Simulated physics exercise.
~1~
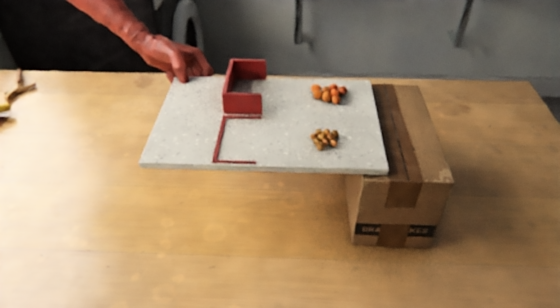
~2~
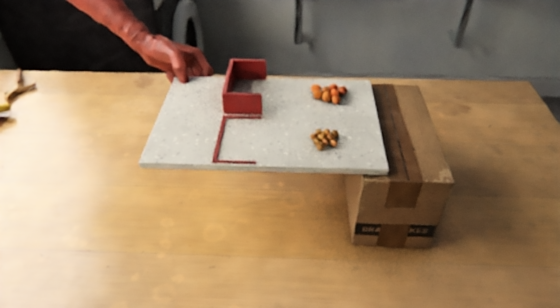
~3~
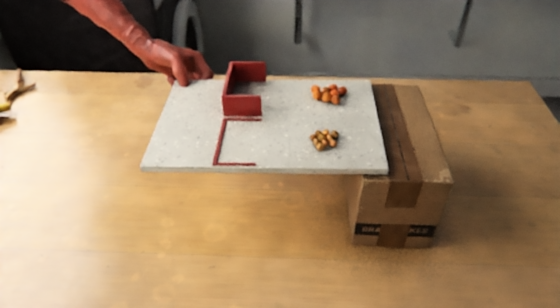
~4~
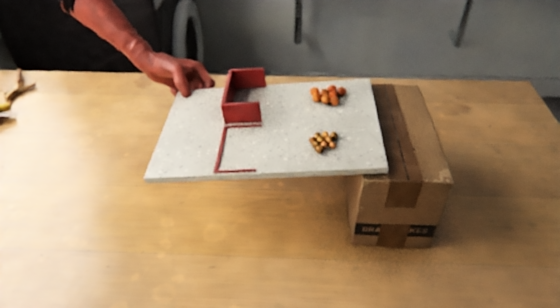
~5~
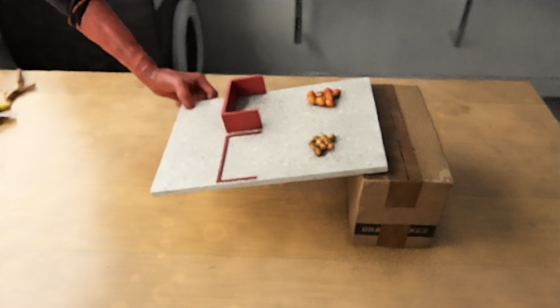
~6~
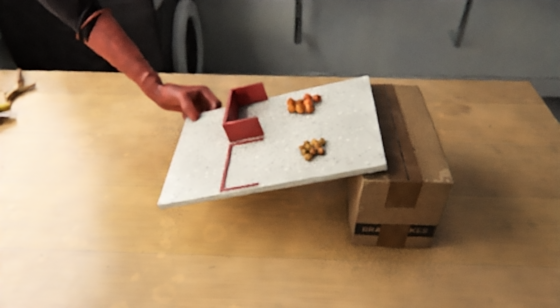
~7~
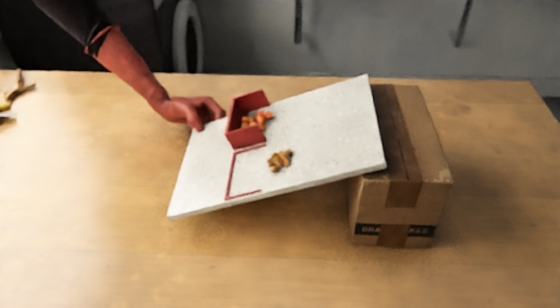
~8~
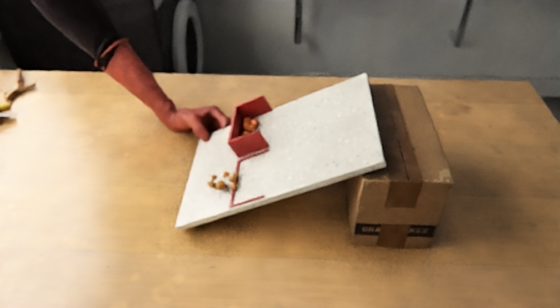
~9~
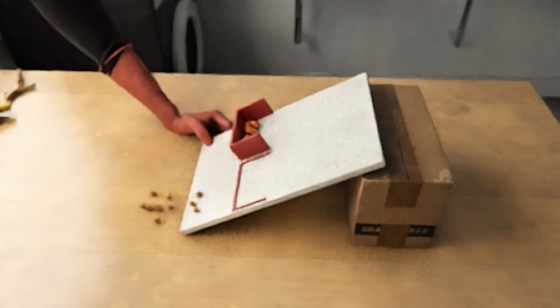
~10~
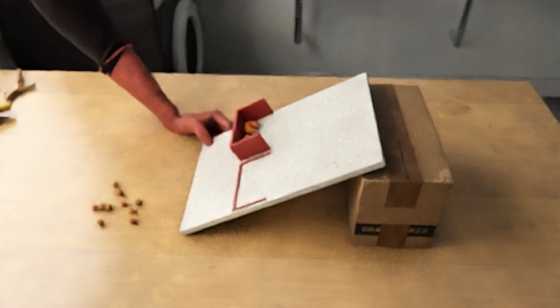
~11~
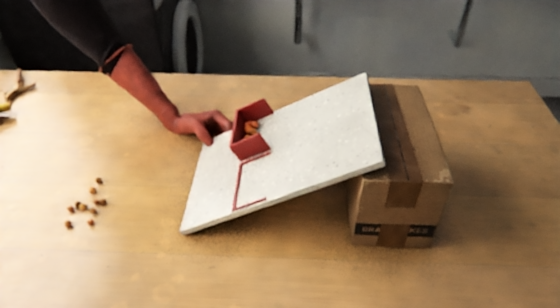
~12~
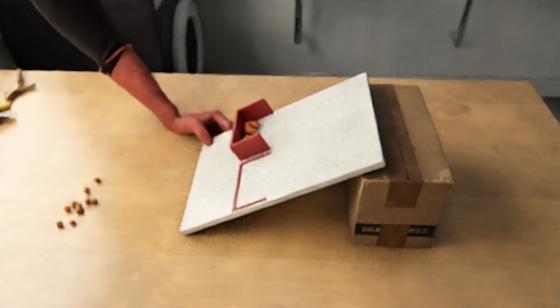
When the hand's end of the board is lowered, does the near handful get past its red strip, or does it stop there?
The near handful gets past its low red strip and ends up on the table. The far handful is the one that stops, held behind its taller strip.
To begin with, a pale board lies nearly level, its right end on a cardboard box and its left end held by a hand, with two handfuls of small round things on top and a red strip to the left of each. The hand lowers its end, and the board slopes down to the left. Both handfuls start moving down the slope. The far, orange handful runs into its tall red strip and stays there. The near, brownish handful crosses its low strip, leaves the board and scatters leftward over the table, where it settles while the board rests tilted.
